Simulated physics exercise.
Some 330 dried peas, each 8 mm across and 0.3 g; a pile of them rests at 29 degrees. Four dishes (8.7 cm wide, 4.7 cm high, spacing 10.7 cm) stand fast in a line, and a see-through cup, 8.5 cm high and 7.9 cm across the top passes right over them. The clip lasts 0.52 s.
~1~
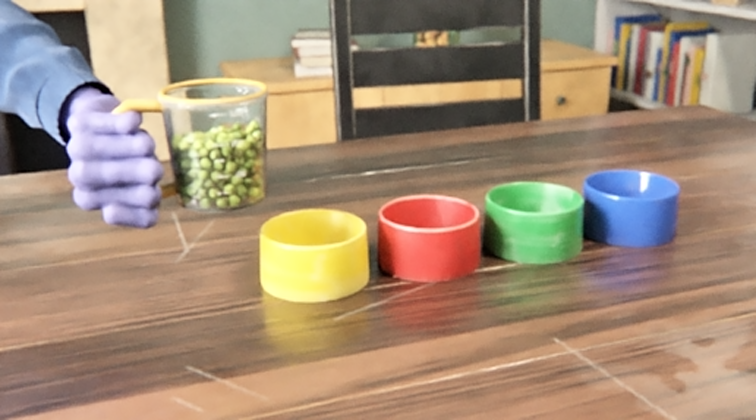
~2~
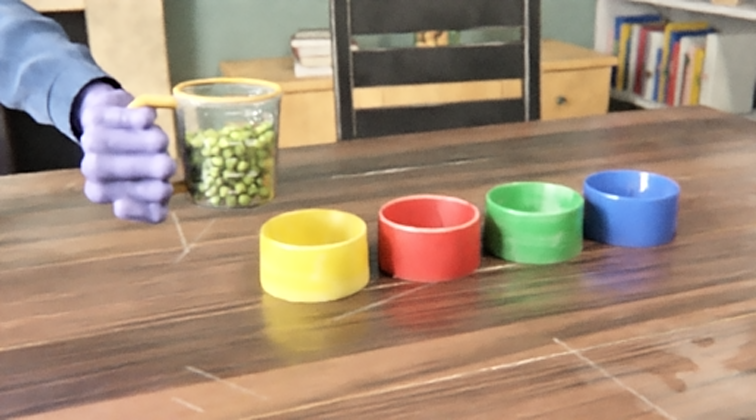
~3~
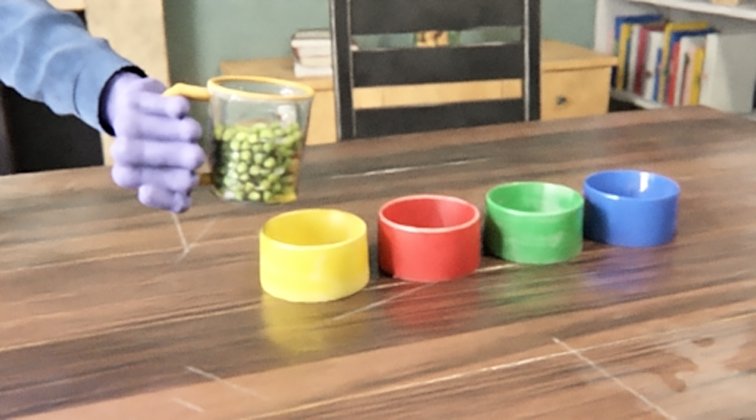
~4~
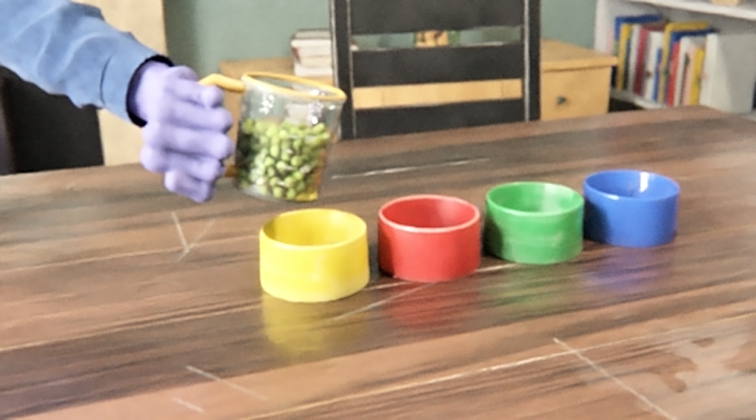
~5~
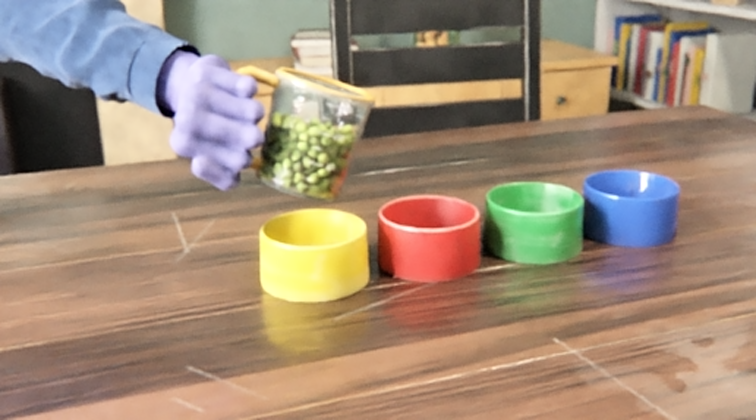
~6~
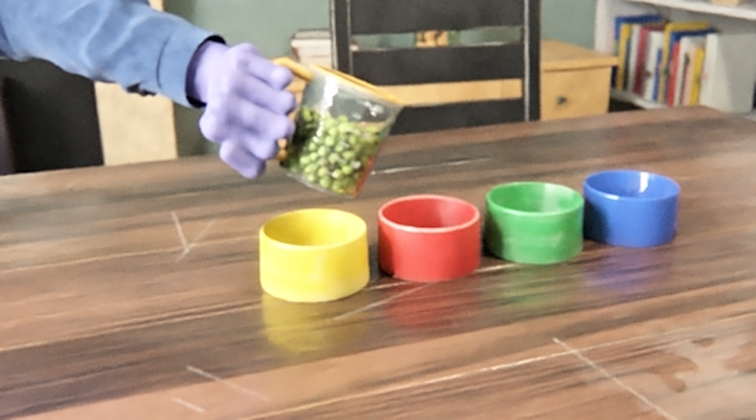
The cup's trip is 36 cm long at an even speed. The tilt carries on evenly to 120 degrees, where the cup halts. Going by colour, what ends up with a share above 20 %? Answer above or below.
Red dish: Below; blue dish: Above; green dish: Below; yellow dish: Below; on the counter: Below.
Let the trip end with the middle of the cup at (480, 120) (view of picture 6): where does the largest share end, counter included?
Most goes to: Green.
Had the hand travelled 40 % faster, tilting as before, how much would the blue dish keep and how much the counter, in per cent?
In that case blue 100, counter 0.
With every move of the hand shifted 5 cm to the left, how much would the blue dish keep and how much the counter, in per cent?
In that case blue 70, counter 30.
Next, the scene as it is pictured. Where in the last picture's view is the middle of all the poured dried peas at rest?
Around (635, 206).
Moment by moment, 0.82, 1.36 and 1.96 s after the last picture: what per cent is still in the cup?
In turn: 100, 80, 0.
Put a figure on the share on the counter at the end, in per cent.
About 5 per cent.
Then, 0.82 s after the last picture, tilt 69 degrees; cup holds 100 %.
Then, 1.36 s after the last picture, tilt 99 degrees; cup holds 80 %, blue 15 %.
Then, 1.96 s after the last picture, tilt 120 degrees; cup holds 0 %, blue 95 %.
In the end, red 0 %, blue 95 %, green 0 %, yellow 0 %, counter 5 %.
